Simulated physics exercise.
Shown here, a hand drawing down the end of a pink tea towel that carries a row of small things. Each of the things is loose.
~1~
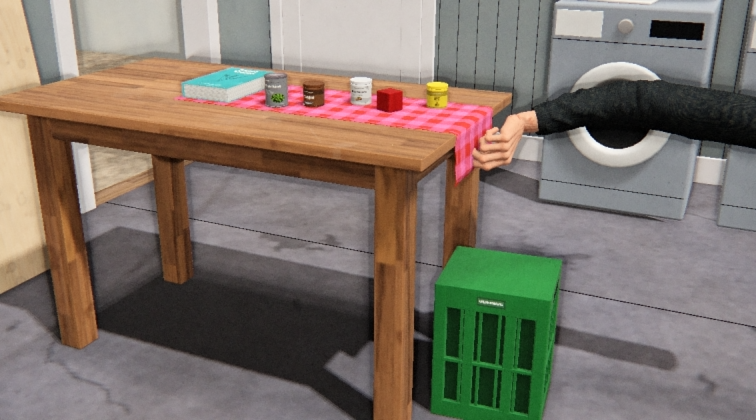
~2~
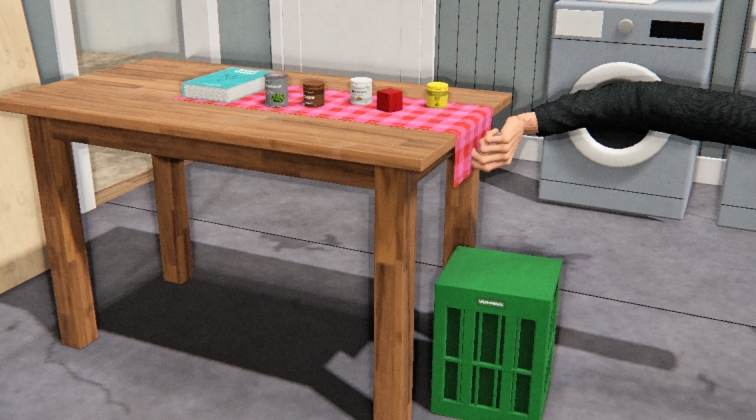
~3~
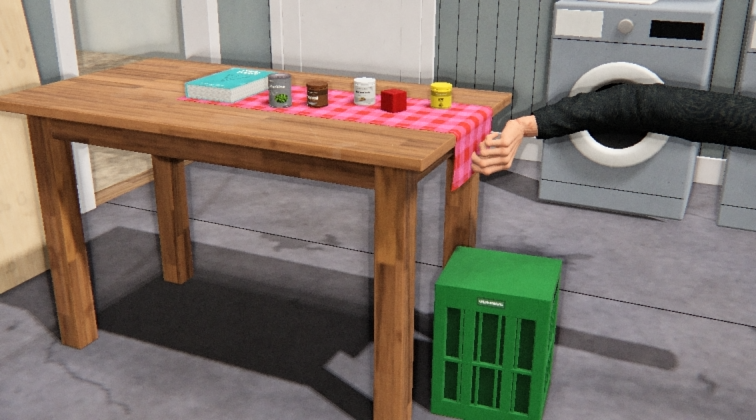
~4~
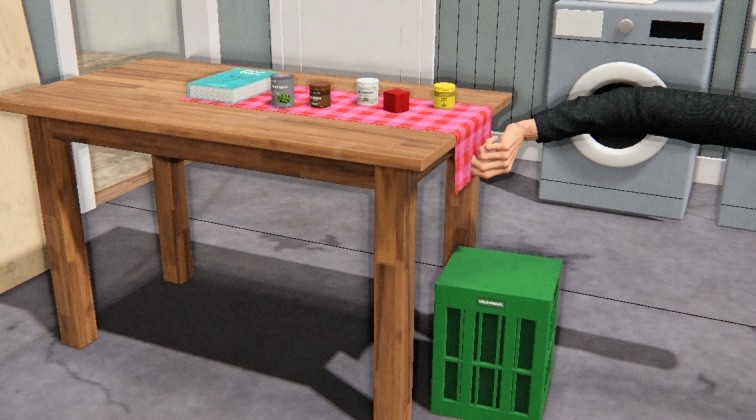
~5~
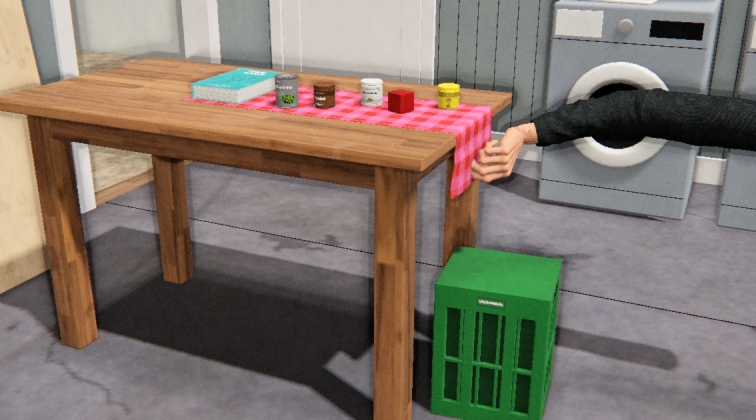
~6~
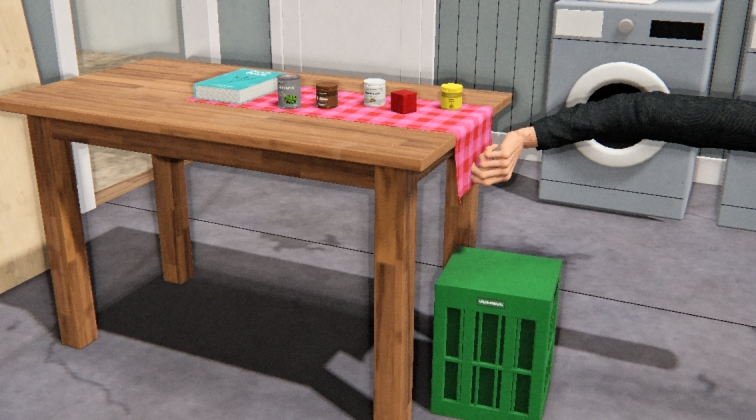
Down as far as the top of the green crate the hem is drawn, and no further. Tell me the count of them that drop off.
The count is two.
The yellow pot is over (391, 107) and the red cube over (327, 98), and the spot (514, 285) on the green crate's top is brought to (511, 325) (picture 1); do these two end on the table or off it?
Yellow pot: Lost; red cube: Safe.
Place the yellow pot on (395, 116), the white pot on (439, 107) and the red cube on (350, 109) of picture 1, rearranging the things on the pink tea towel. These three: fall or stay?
Here's how it goes: The yellow pot ends up down, the white pot ends up down, and the red cube makes it through.
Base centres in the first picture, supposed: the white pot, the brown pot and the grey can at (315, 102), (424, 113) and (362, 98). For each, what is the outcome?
The white pot is still on top, the brown pot is off the top and the grey can is still on top.
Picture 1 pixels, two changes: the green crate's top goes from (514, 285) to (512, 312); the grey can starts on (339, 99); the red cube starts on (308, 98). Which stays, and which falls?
Outcome for the grey can: It stays. Outcome for the red cube: It stays.
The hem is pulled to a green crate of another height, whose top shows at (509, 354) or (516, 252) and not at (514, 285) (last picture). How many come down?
4 and 1.
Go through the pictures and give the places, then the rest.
The first picture shows hem (455, 187); yellow pot (437, 84); red cube (390, 91); white pot (361, 79); brown pot (314, 83); grey can (276, 75); top of the crate (514, 285).
The second picture shows hem (454, 187); yellow pot (437, 84).
The third picture shows hem (452, 191); red cube (394, 91).
The fourth picture shows hem (456, 195); white pot (368, 80); top of the crate (514, 285).
The fifth picture shows hem (451, 199); brown pot (324, 84).
The sixth picture shows hem (460, 203); yellow pot (452, 86); red cube (404, 92); white pot (374, 81); brown pot (327, 84); grey can (288, 76).
A little later, hem near (472, 224); yellow pot gone.
Next, hem on the crate; yellow pot and red cube gone.
When it is over, hem on the crate; yellow pot and red cube gone. It carries off two.
